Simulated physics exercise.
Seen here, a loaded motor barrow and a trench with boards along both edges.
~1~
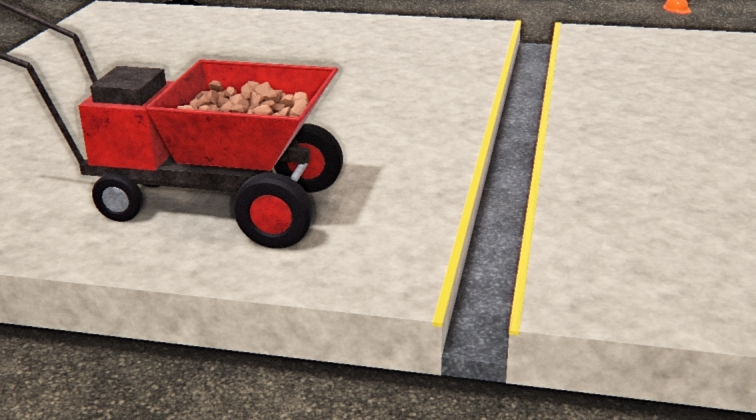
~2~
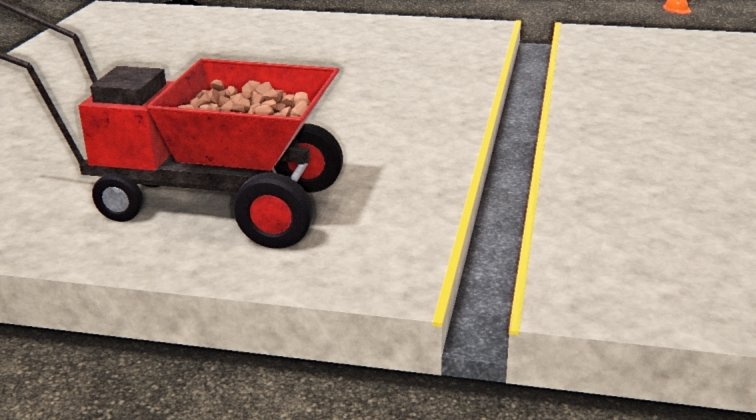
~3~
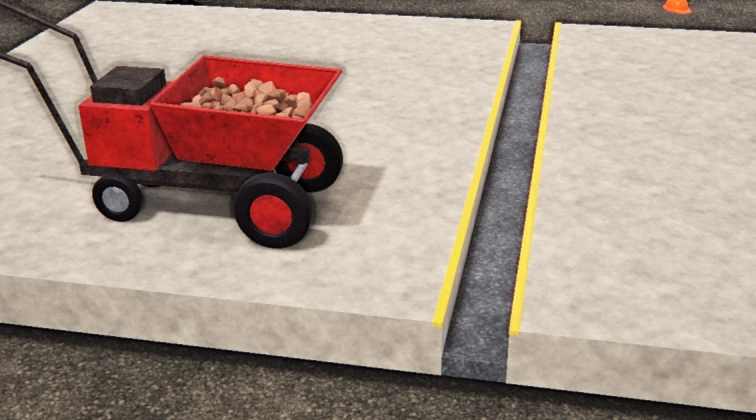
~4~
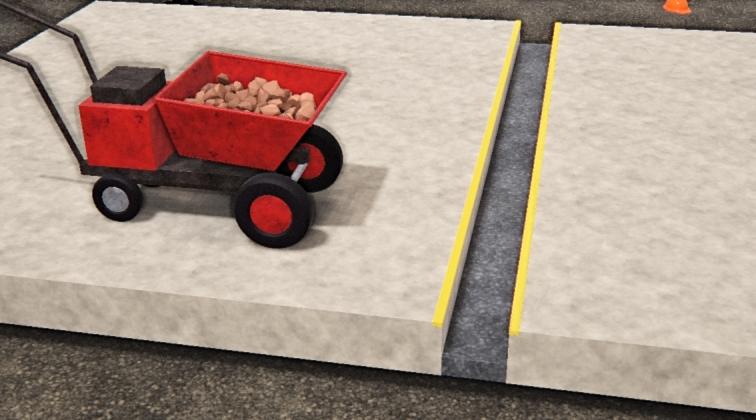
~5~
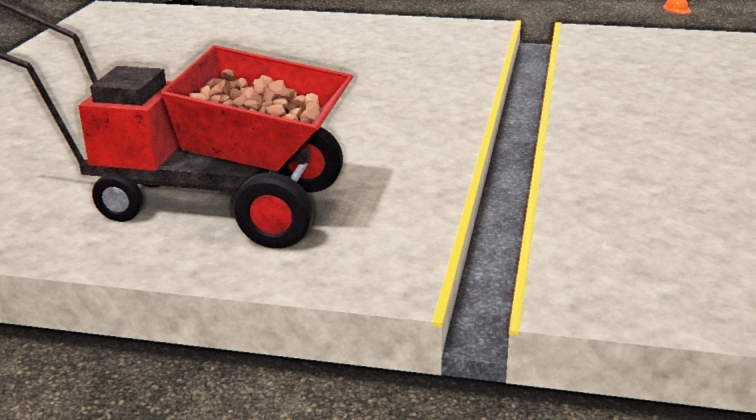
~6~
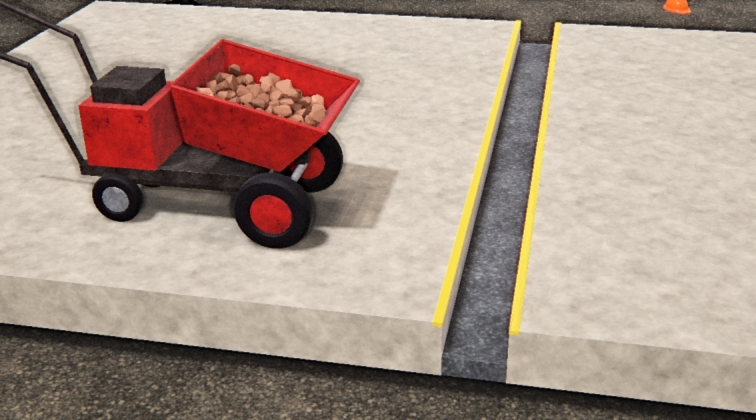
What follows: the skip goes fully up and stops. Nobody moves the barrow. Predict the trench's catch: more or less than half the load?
Inside: The lesser amount.
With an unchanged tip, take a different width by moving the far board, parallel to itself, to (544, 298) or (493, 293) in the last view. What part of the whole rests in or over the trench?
In order: Some 10 per cent, then some 10 per cent.
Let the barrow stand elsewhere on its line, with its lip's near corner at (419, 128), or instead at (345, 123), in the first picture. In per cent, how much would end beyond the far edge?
40 % for the first, 0 % for the second.
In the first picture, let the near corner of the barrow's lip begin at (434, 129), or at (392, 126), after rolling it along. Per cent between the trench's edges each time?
In order: 20 % and 80 %.
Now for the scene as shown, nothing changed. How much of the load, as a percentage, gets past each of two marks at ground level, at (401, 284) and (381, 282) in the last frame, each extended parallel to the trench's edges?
Result, first then second: 40 %, 60 %.
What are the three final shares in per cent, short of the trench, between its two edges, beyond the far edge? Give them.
Roughly, short 55 per cent, between 15 per cent and beyond 0 per cent.
Soon, skip tipped well over; all in the skip.
A while on, skip tipped steeply; nearly all in the skip; a stray few short of the trench; a stray few falling.
Towards the end, skip tipped right over; about a third in the skip; about half short of the trench; a small part in or heaped over the trench.
Finally, skip tipped right over; about a quarter in the skip; about half short of the trench; a small part in or heaped over the trench; none beyond it.
